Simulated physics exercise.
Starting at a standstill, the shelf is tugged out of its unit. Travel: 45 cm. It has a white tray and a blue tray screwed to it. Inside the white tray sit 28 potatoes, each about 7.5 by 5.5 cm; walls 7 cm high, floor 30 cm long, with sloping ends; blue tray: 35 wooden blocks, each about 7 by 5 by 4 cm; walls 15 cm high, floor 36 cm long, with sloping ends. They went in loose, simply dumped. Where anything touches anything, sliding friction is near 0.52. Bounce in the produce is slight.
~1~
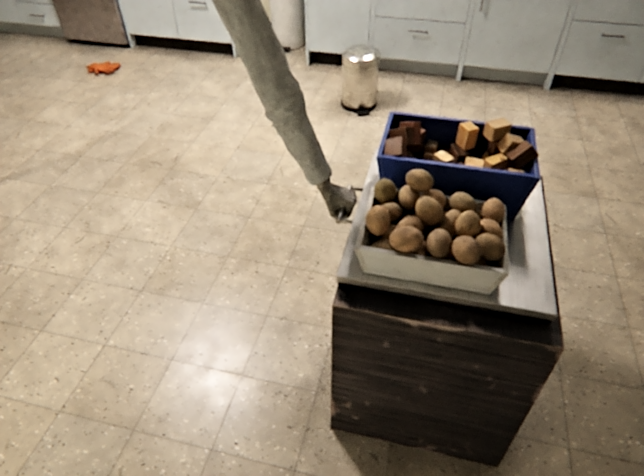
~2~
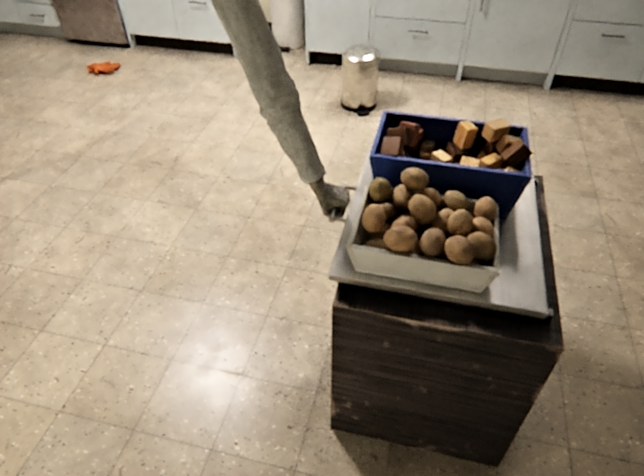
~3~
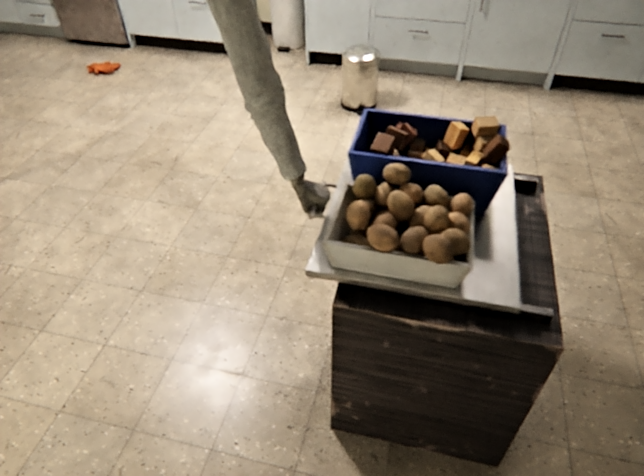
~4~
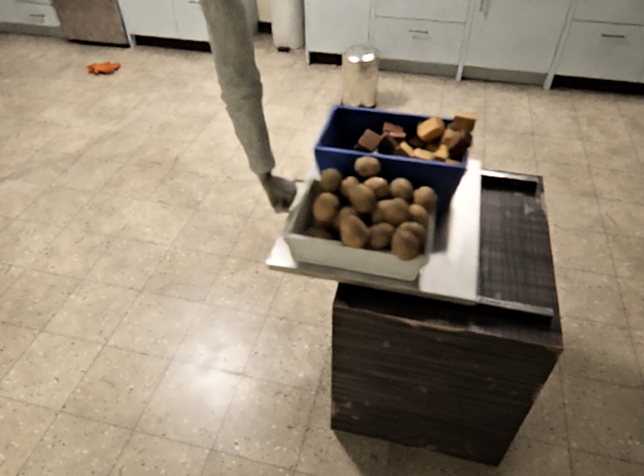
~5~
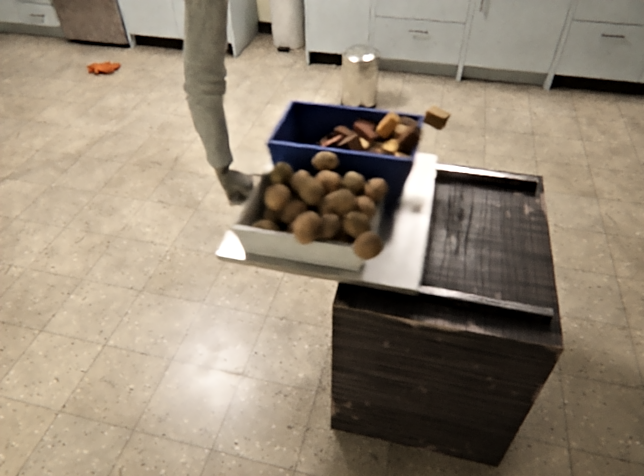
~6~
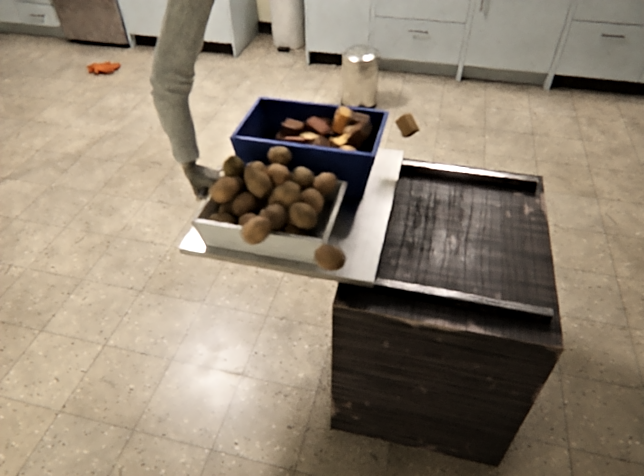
An arm pulls a shelf with two trays leftward off a cabinet as potatoes and blocks tumble.
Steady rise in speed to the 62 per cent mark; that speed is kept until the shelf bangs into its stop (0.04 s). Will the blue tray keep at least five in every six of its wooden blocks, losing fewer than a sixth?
Yes, it loses fewer than one in six.
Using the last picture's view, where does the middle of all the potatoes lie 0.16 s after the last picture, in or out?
In the last picture they centre on about (244, 198).
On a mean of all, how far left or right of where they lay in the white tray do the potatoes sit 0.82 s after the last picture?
Leftwards, roughly 28 cm.
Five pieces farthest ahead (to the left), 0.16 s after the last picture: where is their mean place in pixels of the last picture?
Roughly at (159, 185).
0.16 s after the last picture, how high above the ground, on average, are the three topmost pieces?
I'd guess about 98 cm.
Then, 0.04 s after the last picture, the white tray is down by 4 of 28 and the blue tray is down by 1 of 35.
Then, 0.16 s after the last picture, the white tray is down by 8 of 28 and the blue tray is down by 1 of 35.
Then, 0.38 s after the last picture, the white tray is down by 10 of 28 and the blue tray is down by 3 of 35.
When it is over (0.82 s after the last picture), the white tray is down by 10 of 28 and the blue tray is down by 3 of 35. Asked share, 3 of 35, 9 per cent.
